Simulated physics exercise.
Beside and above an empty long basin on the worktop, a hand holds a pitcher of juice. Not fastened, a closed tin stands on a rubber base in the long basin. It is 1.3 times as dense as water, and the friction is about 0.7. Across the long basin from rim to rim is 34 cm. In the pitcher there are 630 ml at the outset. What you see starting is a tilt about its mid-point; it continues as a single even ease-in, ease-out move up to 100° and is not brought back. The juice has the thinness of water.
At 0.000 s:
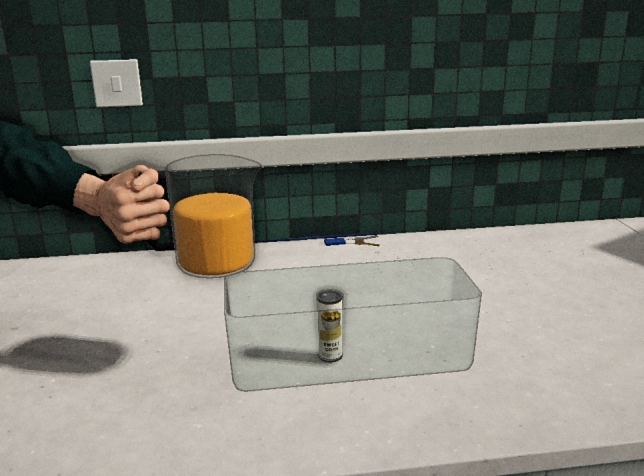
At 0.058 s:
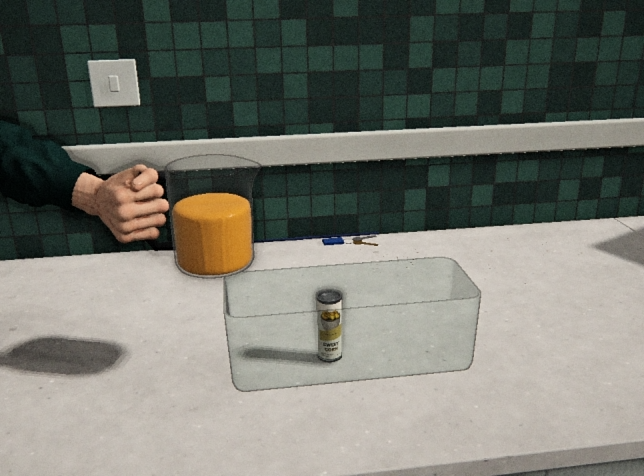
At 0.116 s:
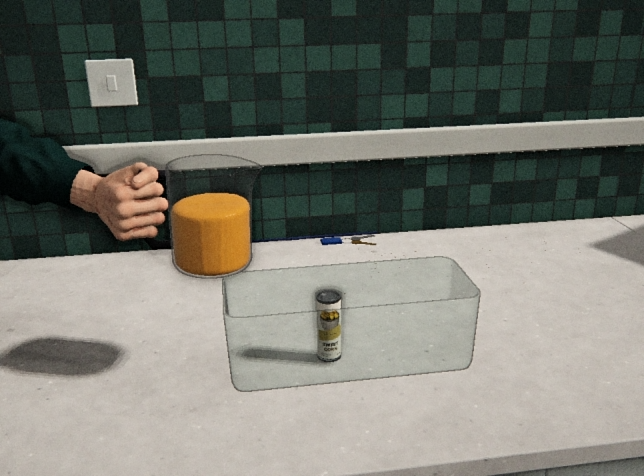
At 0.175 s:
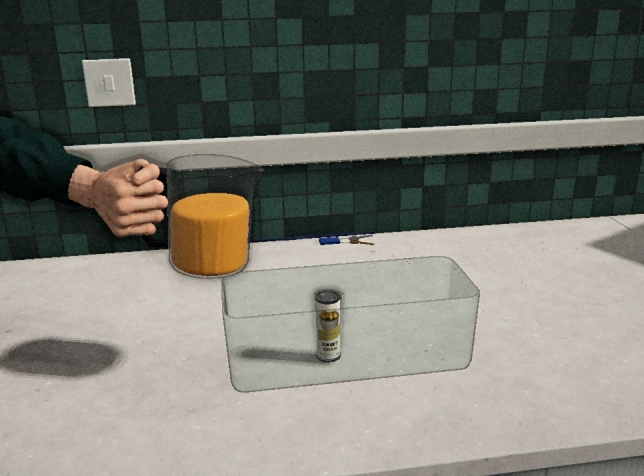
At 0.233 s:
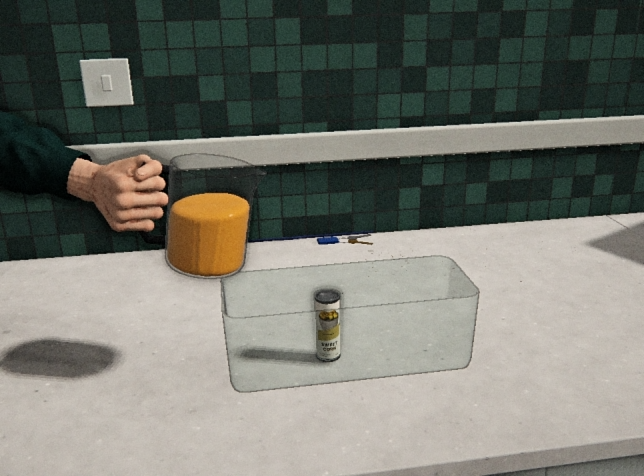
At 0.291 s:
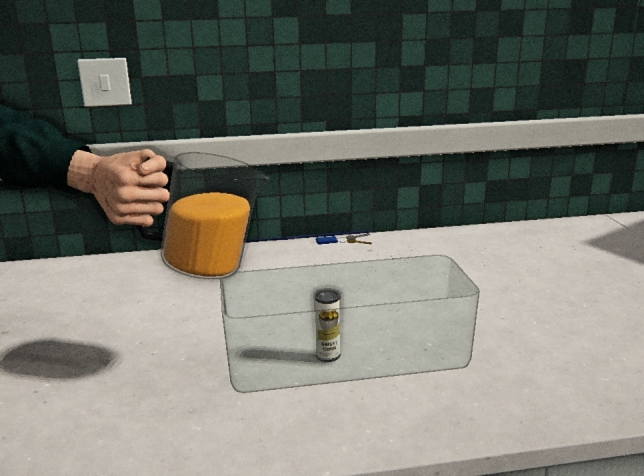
On a worktop, a hand slightly tilts a pitcher of orange juice to the right.
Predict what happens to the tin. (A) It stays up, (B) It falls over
B, it falls over.
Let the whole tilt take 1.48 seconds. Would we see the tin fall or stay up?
So the tin will tip over.
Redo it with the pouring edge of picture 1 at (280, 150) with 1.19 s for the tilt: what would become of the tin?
Result: Tin upright.
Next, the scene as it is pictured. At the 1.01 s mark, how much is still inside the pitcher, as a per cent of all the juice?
48 in a hundred, give or take.
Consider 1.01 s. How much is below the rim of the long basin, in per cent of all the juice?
I'd say roughly 34 in a hundred of it.
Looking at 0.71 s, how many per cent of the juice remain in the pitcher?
Around 96 in a hundred.
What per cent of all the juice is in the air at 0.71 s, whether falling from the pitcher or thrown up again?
Near 4 per cent at that moment.
After 0.71 s the tilt is 65° and 96 per cent is still to pour; the tin stands where it began.
After 1.01 s the tilt is 95° and 48 per cent is still to pour; the tin stands where it began.
After 1.33 s the tilt is 100° and 10 per cent is still to pour; the tin lies on its side.
After 1.68 s the tilt is 100° and 1 per cent is still to pour; the tin lies on its side.
In the end the tin lies on its side.
